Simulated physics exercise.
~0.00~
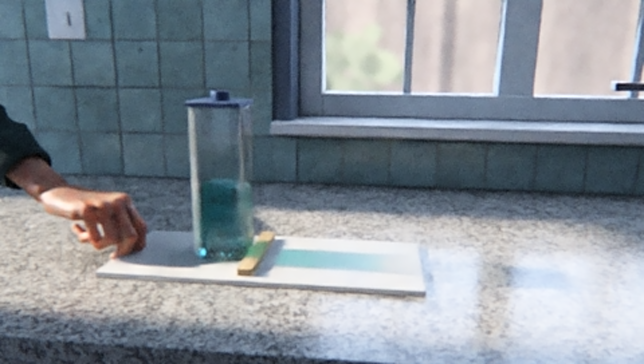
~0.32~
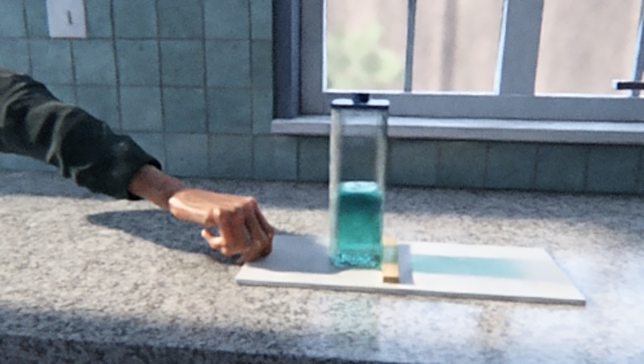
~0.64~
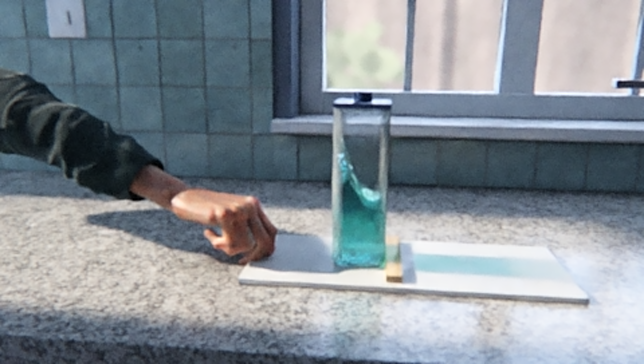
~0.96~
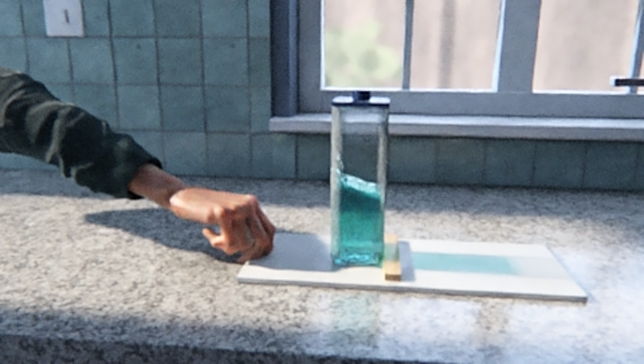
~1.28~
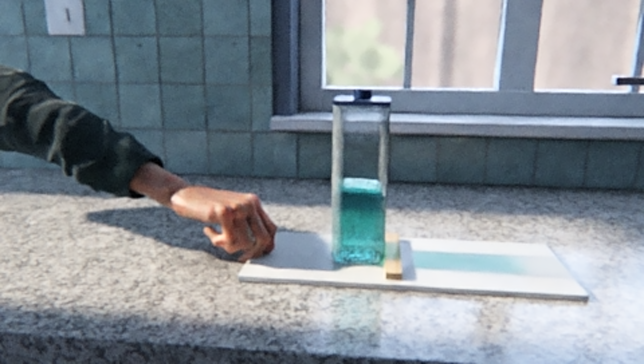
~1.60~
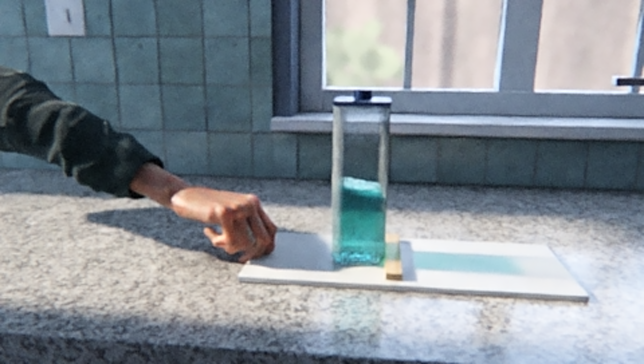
A capped flask of teal water slides right on a hand-moved board, sloshes, and stays standing.
